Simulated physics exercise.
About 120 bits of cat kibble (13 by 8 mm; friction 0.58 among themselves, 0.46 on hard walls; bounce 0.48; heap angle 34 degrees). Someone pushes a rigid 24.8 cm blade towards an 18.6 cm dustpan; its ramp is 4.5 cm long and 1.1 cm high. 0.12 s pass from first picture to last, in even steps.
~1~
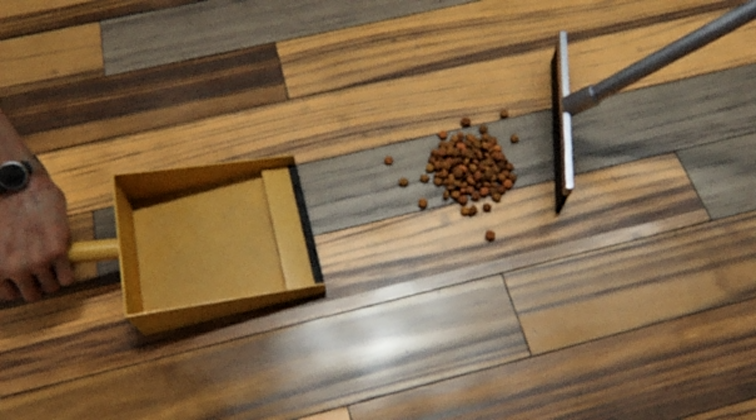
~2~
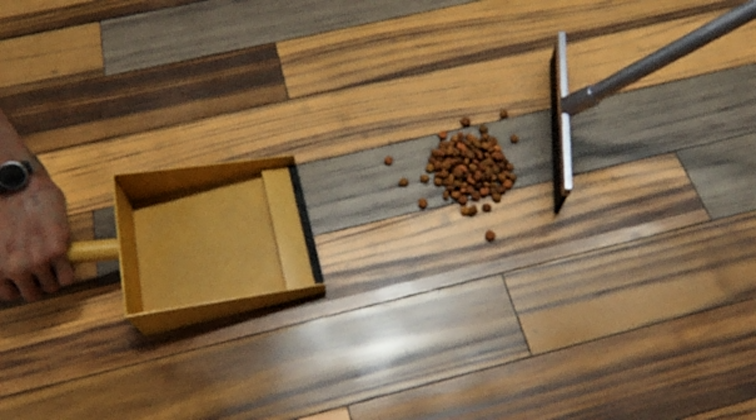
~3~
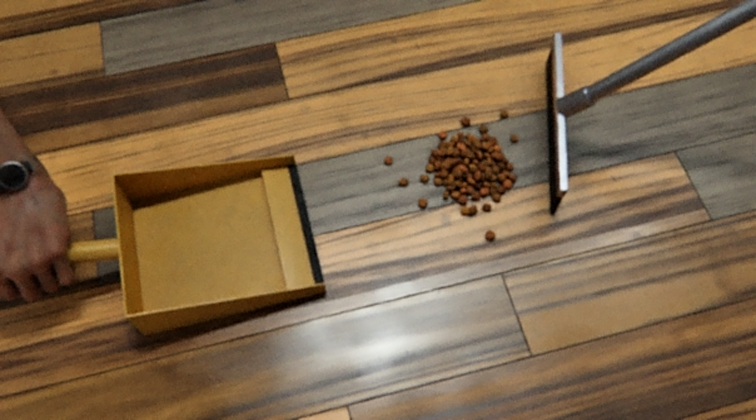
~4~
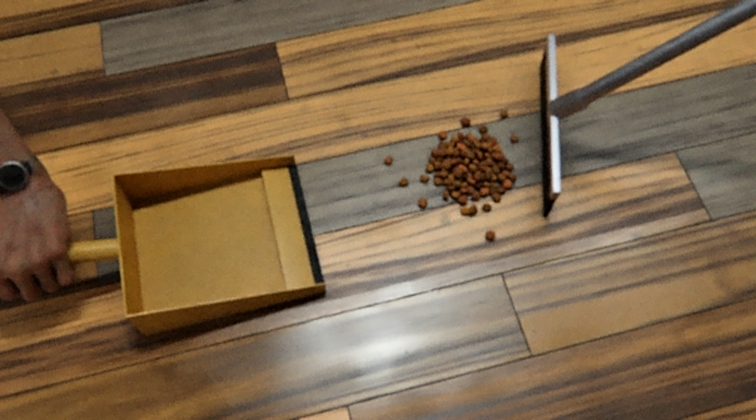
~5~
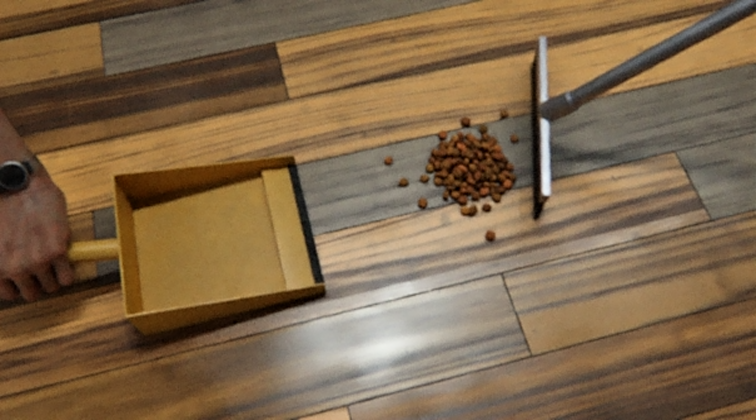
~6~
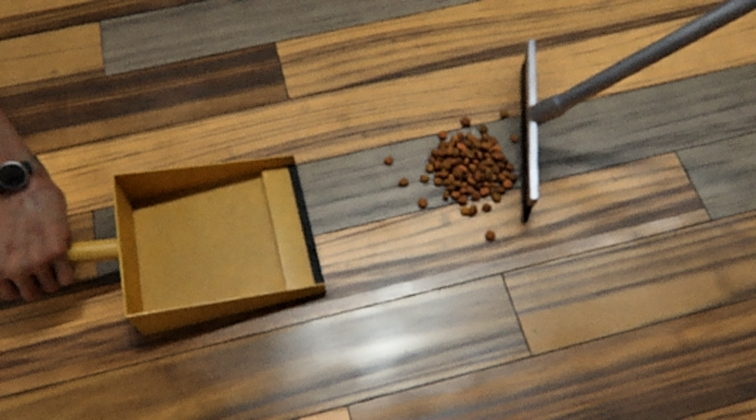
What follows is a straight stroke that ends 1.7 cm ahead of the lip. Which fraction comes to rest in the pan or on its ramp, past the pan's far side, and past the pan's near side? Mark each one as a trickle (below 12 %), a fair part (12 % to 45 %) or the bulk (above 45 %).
In the pan or on its ramp: A trickle; past the pan's far side: A fair part; past the pan's near side: A trickle.
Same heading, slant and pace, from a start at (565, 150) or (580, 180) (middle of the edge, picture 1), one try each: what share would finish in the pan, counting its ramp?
Some 5 and 0 per cent.
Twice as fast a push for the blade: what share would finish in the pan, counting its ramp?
Then near 40 in a hundred.
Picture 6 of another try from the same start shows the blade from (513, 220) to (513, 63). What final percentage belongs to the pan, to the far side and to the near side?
Pan 15 % / far 30 % / near 0 %.
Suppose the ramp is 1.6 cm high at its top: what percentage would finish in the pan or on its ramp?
I'd put it near 5 per cent, ramp counted.
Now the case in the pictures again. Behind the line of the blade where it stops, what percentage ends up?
Something like 0 per cent, roughly.
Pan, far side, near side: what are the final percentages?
Pan: 5%. Far side: 25%. Near side: 0%.
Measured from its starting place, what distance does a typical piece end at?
20 cm, roughly.
Then, 0.19 s after the last picture, middle of the blade 18 cm from the lip; 0 % over the lip, far side 15 %, near side 0 %.
Then, 0.32 s after the last picture, middle of the blade 9 cm from the lip; 0 % over the lip, far side 20 %, near side 0 %.
Then, 0.57 s after the last picture, middle of the blade 6 cm from the lip; 5 % over the lip, far side 25 %, near side 0 %.
In the end, pan 5 %, far side 25 %, near side 0 %, in front of the lip or behind the blade 65 %.
